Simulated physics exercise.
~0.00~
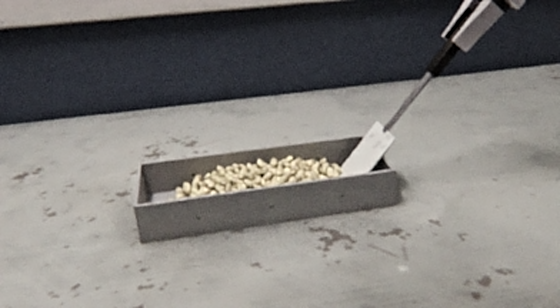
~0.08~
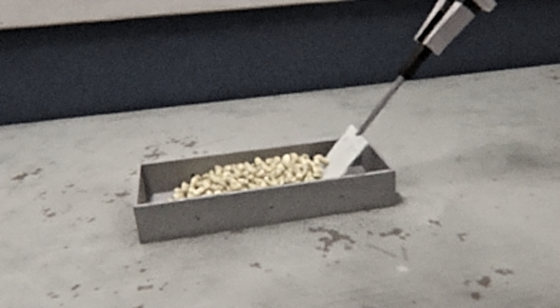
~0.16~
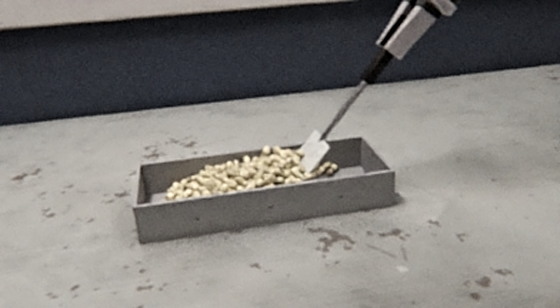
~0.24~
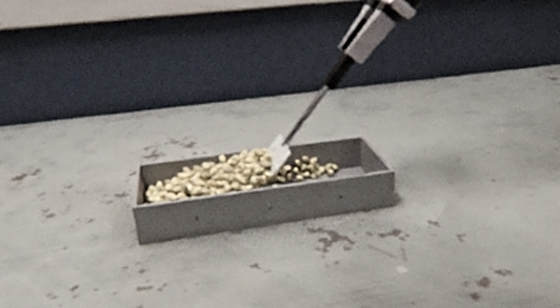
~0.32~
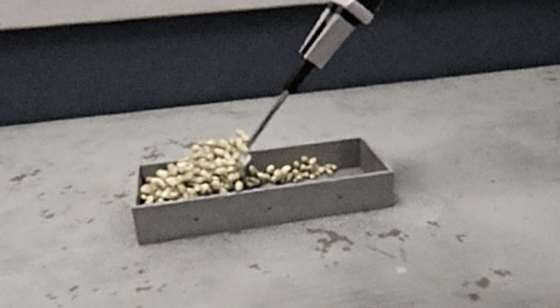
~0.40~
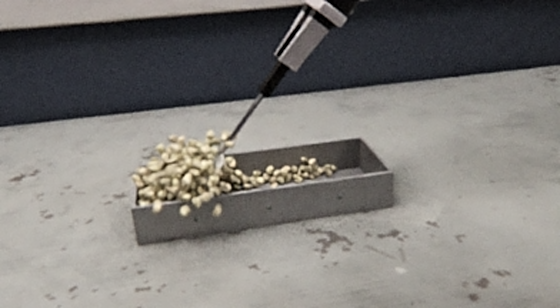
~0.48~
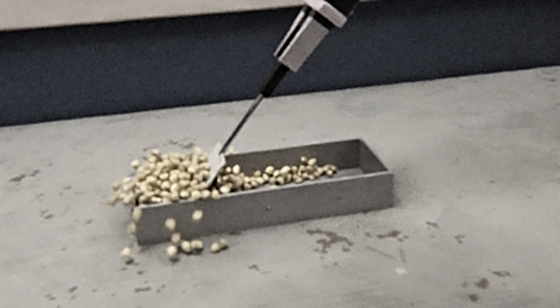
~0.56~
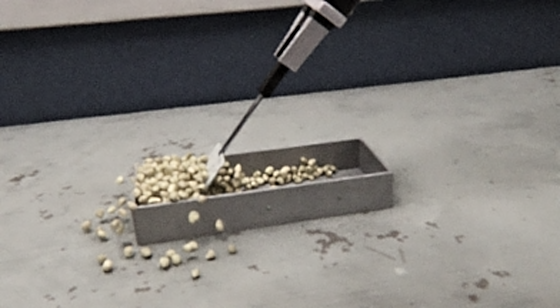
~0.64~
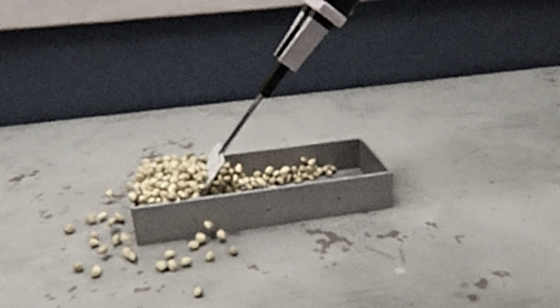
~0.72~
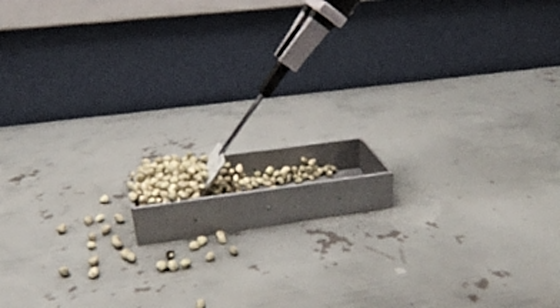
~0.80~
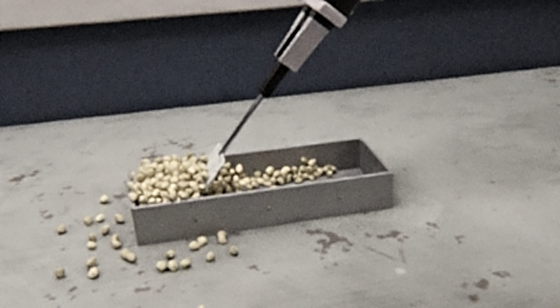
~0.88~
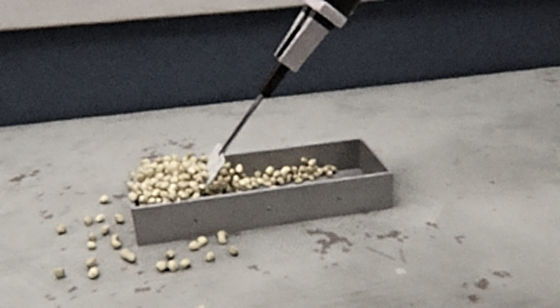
On a worn grey table top, a robot arm pushed a white spatula leftward through a trough of pale dried beans, heaping them at the left end until some spilled over; the blade then stopped, leaving most inside and a scattering on the table.
